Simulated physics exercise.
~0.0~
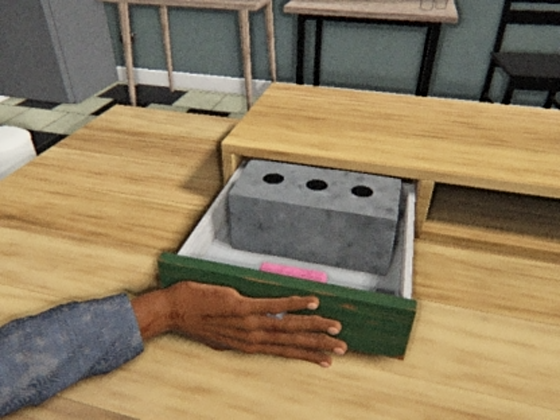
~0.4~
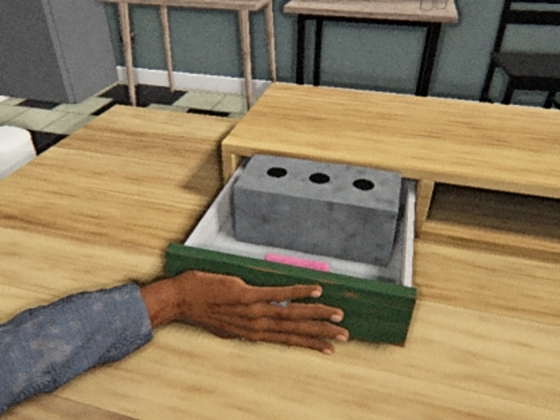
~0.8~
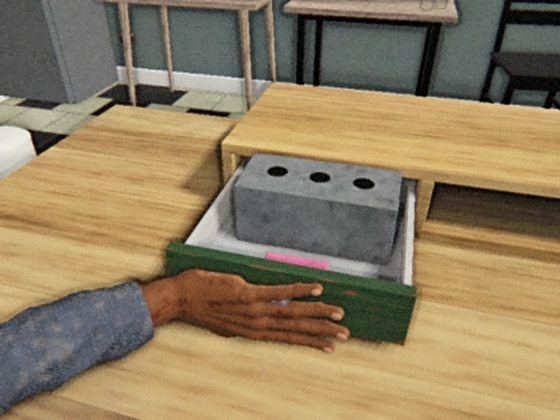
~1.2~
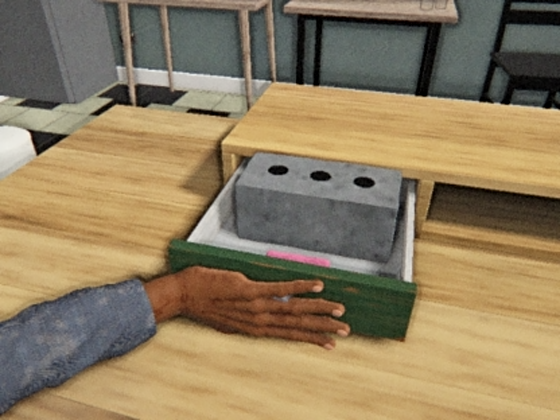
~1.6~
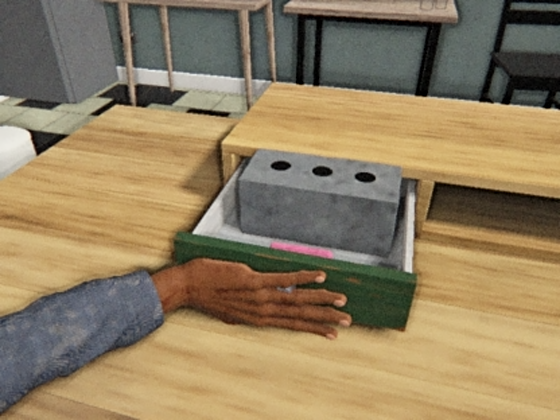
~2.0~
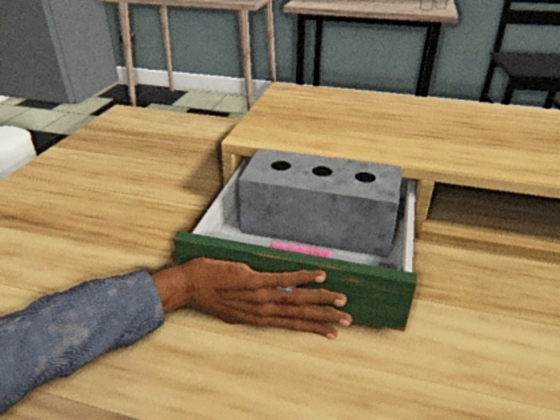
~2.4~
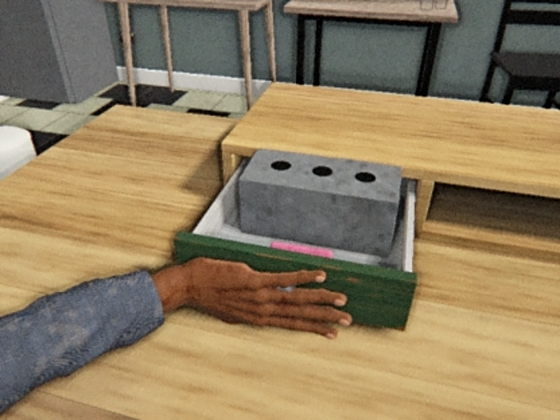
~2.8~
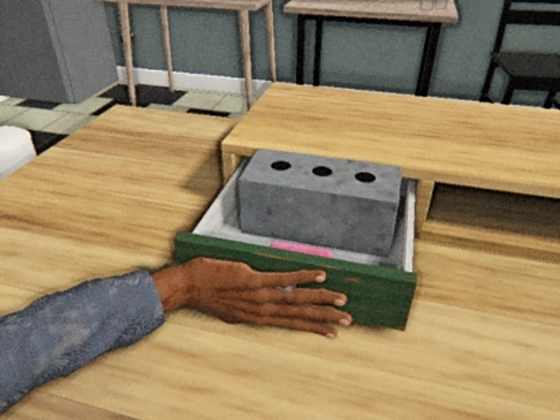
A green-fronted drawer holding a grey brick with three holes and a small pink sponge sits open in a wooden chest on a wooden surface. A hand in a blue-grey sleeve, reaching in from the left, rests flat against its front and pushes it gently inward. The drawer slides back a little, carrying the brick and sponge with it, and slows almost to a standstill. It then edges slightly farther in and stops. The hand stays pressed against the front, but the drawer moves no more and remains jammed, still clearly ajar.
